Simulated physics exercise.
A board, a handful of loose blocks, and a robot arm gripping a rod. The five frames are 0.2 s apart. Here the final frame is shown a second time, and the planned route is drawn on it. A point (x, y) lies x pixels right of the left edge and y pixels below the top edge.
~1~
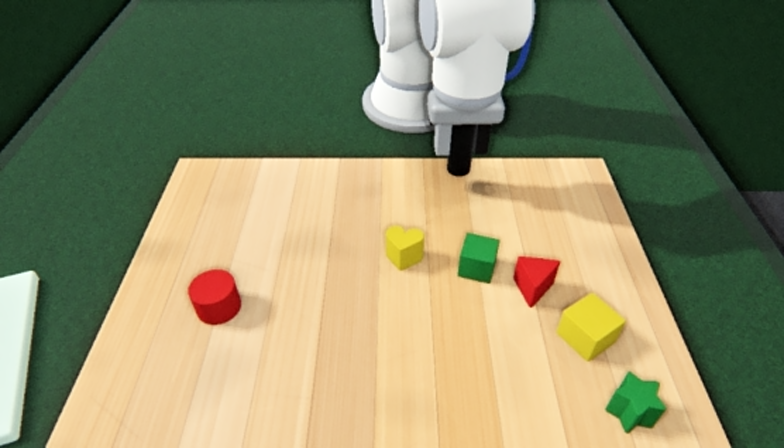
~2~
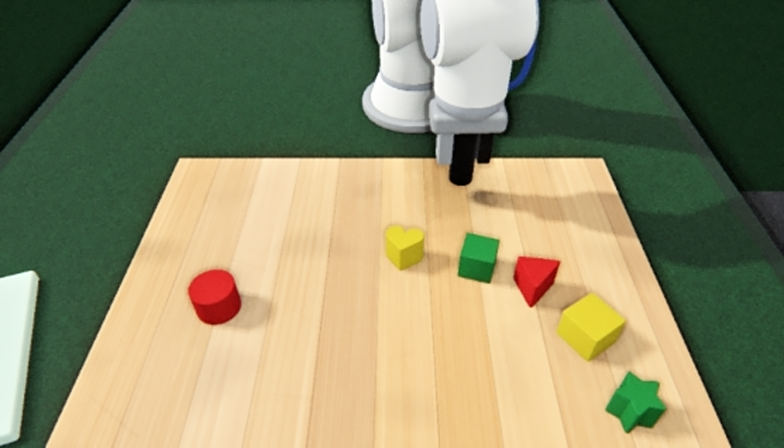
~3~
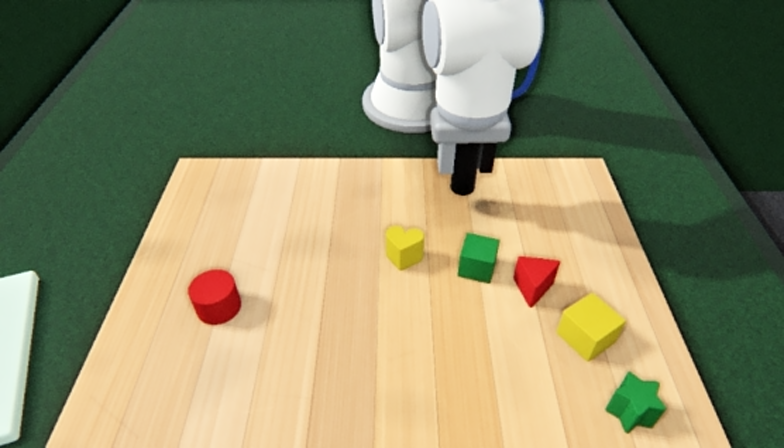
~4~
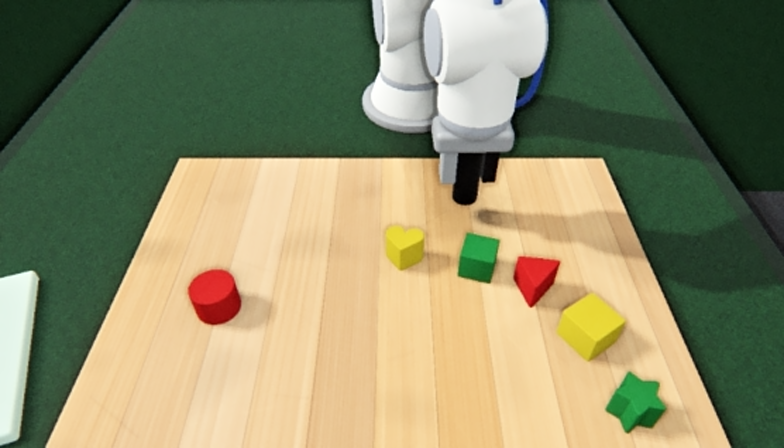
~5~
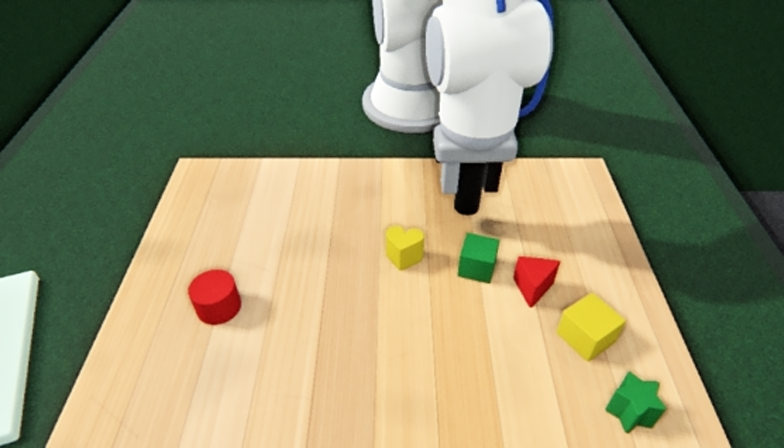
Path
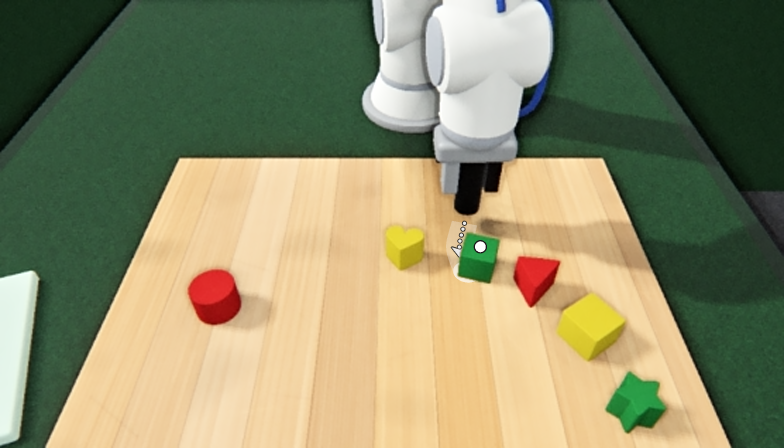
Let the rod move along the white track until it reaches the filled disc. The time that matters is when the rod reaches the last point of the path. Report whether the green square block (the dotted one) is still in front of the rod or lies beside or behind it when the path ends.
In front, I predict.
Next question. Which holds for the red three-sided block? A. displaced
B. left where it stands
B (left where it stands)
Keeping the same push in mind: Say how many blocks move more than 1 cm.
Here I'd predict a lone block moving more than 1 cm.
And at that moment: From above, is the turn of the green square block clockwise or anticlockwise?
From the top, the block rotates counterclockwise.
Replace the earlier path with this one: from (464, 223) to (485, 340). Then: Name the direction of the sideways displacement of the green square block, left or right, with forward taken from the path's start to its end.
It's pushed left.
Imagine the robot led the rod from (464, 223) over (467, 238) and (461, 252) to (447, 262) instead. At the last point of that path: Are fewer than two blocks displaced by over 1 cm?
I'd say yes.
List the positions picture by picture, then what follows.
In the first picture, rod's lower end (459, 170); yellow heart (404, 236); green square block (480, 247); red three-sided block (539, 267).
In the second picture, rod (460, 179); blocks still.
In the third picture, rod (462, 188); blocks still.
In the fourth picture, rod (464, 198); blocks still.
In the fifth picture, rod (466, 207); yellow heart (404, 236); green square block (480, 247); red three-sided block (539, 267).
Drawn move, from (464, 223) through (459, 246) to (467, 272); the dot is on the green square block.
What follows on the original path. Halfway along, rod (461, 230); nothing pushed yet.
At the end, rod (469, 256); yellow heart still; green square block (499, 269), turned 35° anticlockwise; red three-sided block still.
